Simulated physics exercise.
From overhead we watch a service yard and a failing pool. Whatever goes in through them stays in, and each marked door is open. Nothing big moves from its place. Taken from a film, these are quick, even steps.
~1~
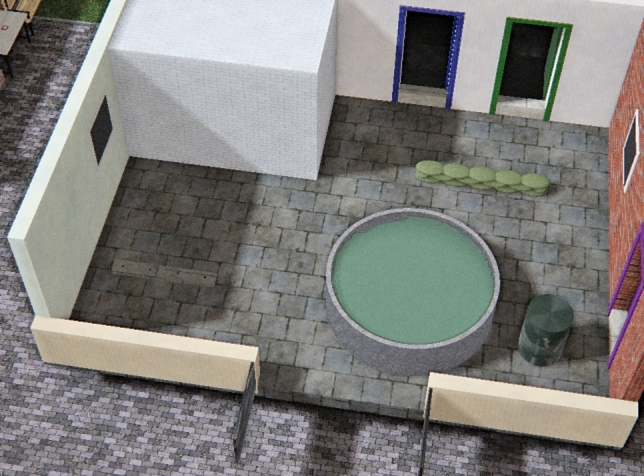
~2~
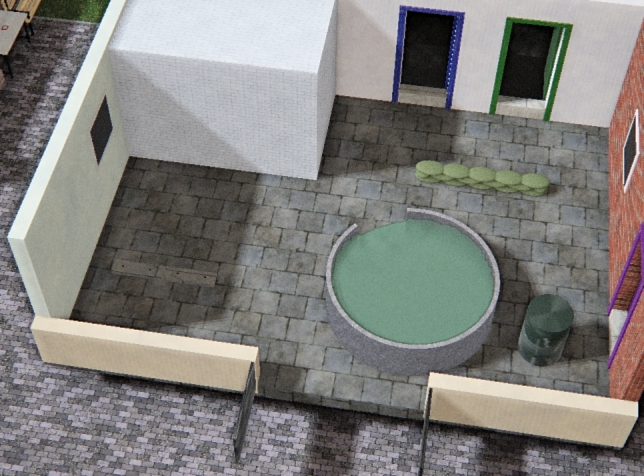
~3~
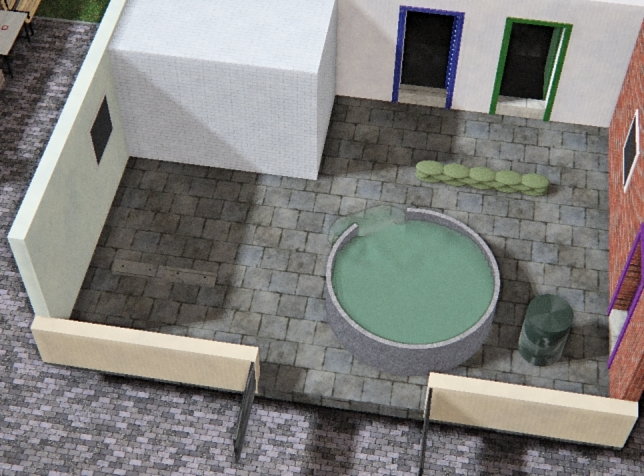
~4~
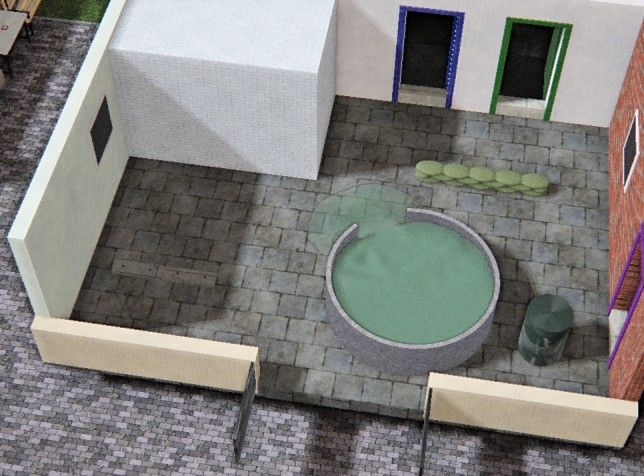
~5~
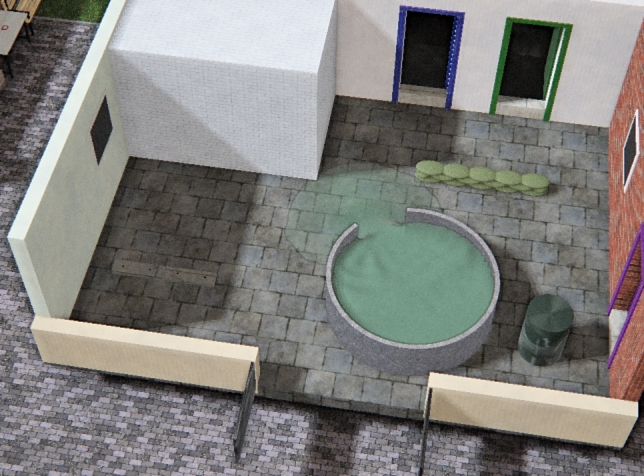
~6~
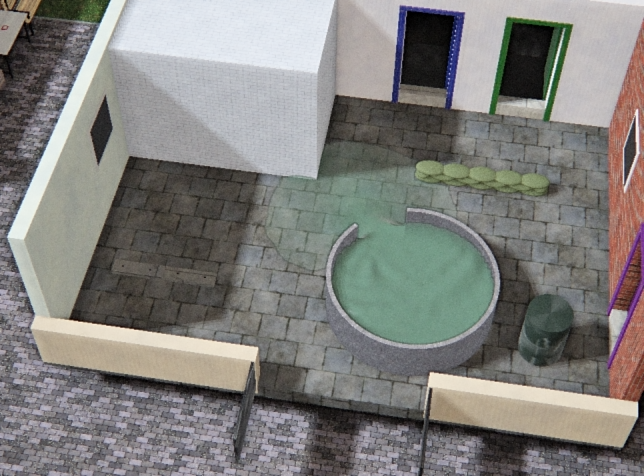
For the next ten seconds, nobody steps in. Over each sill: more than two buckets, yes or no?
Purple door: No, not more; green door: No, not more; blue door: No, not more.
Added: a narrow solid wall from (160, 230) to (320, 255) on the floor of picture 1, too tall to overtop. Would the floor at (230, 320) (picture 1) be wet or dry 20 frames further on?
Result at that point: Unwetted.
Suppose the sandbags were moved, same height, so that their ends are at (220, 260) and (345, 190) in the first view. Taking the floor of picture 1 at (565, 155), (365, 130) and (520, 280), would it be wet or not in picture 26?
Taking the three spots in order: Swamped, swamped, untouched.
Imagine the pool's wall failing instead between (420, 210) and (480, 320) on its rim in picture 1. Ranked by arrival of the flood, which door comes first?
It would be the purple one.
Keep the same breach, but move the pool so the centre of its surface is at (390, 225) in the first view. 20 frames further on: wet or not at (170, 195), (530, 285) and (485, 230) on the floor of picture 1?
First one gets inundated, next one stays unwetted, last one stays unwetted.
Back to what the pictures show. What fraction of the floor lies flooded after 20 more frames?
Some 45 in a hundred.
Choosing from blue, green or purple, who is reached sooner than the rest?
That's the one in blue.
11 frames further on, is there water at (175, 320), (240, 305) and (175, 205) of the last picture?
Result, in order: Unflooded / unflooded / waterlogged.
A moment on, water covers 25 % of the floor; the purple door not reached, the green door not reached, the blue door wet at the sill, nothing in.
Next, water covers 30 % of the floor; the purple door not reached, the green door not reached, the blue door wet at the sill, nothing in.
Then, water covers 45 % of the floor; the purple door not reached, the green door wet at the sill, nothing in, the blue door under two buckets in.
Later, water covers 75 % of the floor; the purple door wet at the sill, nothing in, the green door wet at the sill, nothing in, the blue door under two buckets in.
In the end, water covers 95 % of the floor; the purple door wet at the sill, nothing in, the green door wet at the sill, nothing in, the blue door under two buckets in.
